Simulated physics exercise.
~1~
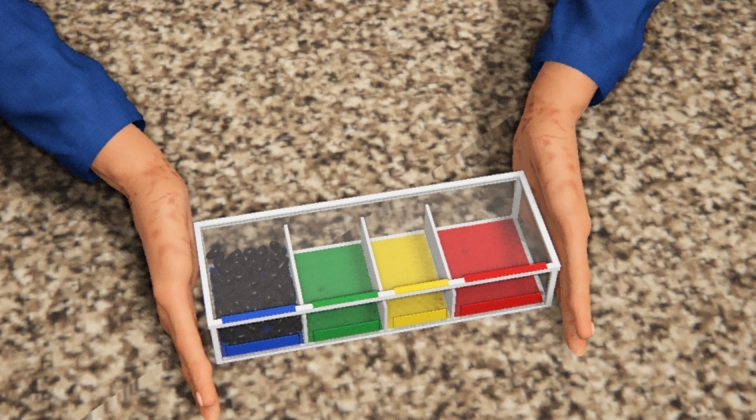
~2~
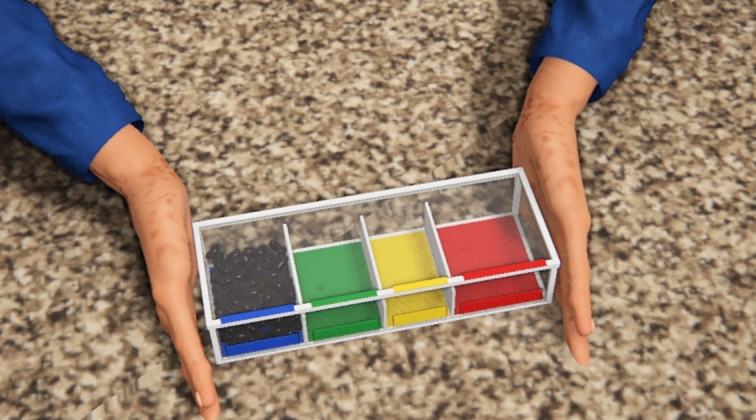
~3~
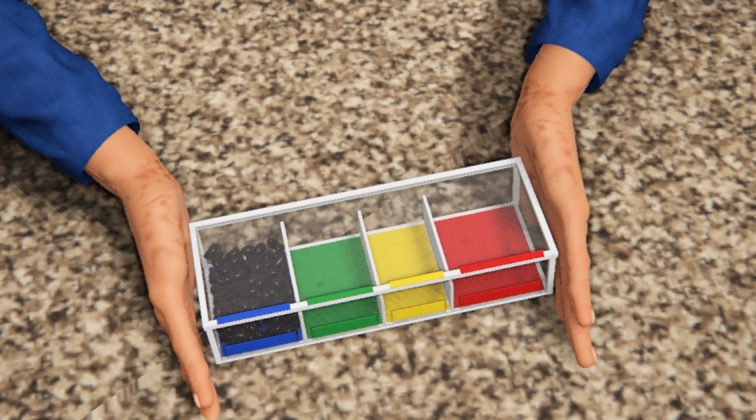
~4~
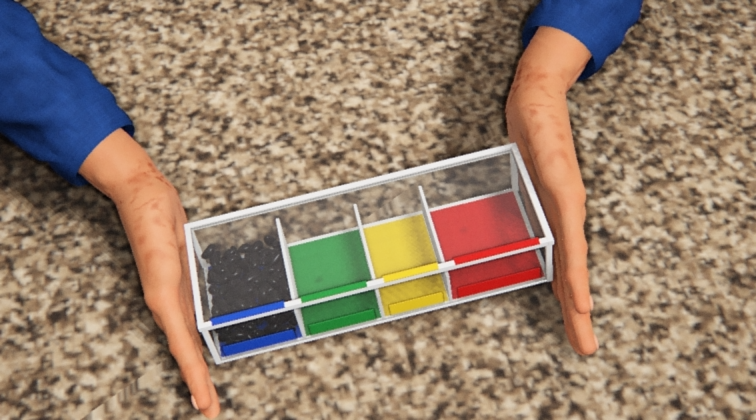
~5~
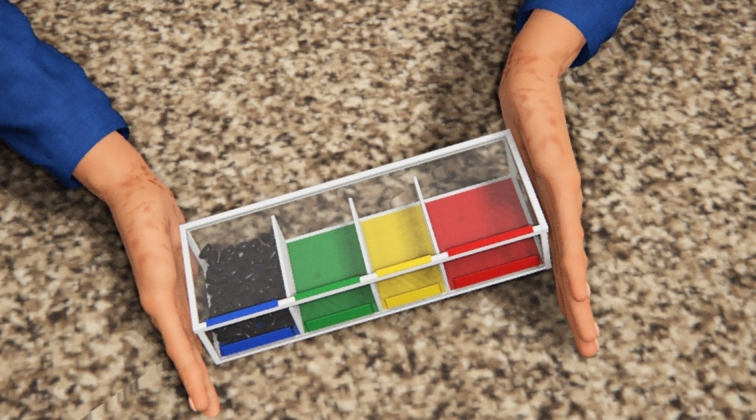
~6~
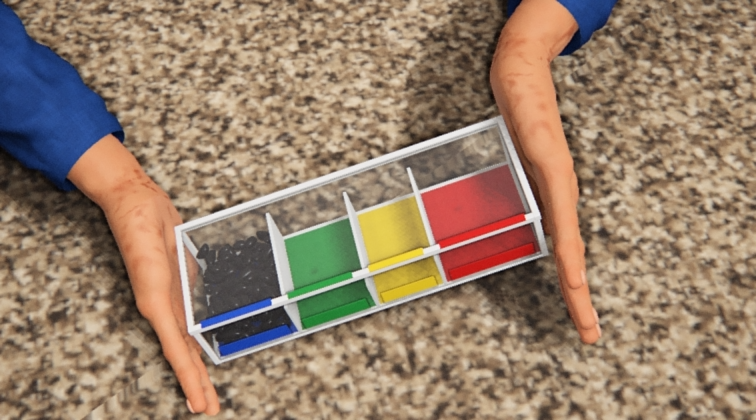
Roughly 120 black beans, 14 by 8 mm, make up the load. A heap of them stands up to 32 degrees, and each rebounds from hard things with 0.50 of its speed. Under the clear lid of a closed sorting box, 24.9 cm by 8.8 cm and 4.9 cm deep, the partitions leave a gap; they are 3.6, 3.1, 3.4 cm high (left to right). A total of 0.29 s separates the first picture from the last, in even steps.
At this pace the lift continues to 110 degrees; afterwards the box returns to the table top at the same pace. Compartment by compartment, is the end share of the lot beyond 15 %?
In order: Red: Fails to beat the threshold, blue: Beats the threshold, green: Fails to beat the threshold, yellow: Fails to beat the threshold.
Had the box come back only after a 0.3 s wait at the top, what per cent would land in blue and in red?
In per cent: Blue 100, red 0.
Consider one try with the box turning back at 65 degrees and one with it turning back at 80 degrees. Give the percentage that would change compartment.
About 0 and 0 per cent.
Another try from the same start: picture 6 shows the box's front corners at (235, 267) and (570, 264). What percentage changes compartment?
Near 20 %.
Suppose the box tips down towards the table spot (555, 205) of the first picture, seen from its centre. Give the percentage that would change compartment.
Near 20 percent, give or take.
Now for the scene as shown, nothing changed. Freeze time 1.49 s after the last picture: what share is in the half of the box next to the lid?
About 40 %.
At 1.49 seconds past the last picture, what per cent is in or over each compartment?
The split is red at 0, blue at 100, green at 0 and yellow at 0 per cent.
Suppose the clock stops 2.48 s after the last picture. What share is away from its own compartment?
I'd put it at about 0 per cent.
Then, 1.49 s after the last picture, tilt 110 degrees; blue 100 %.
Then, 2.48 s after the last picture, tilt 50 degrees; blue 100 %.
Then, 3.45 s after the last picture, tilt 0 degrees; blue 100 %.
In the end, red 0 %, blue 100 %, green 0 %, yellow 0 %.
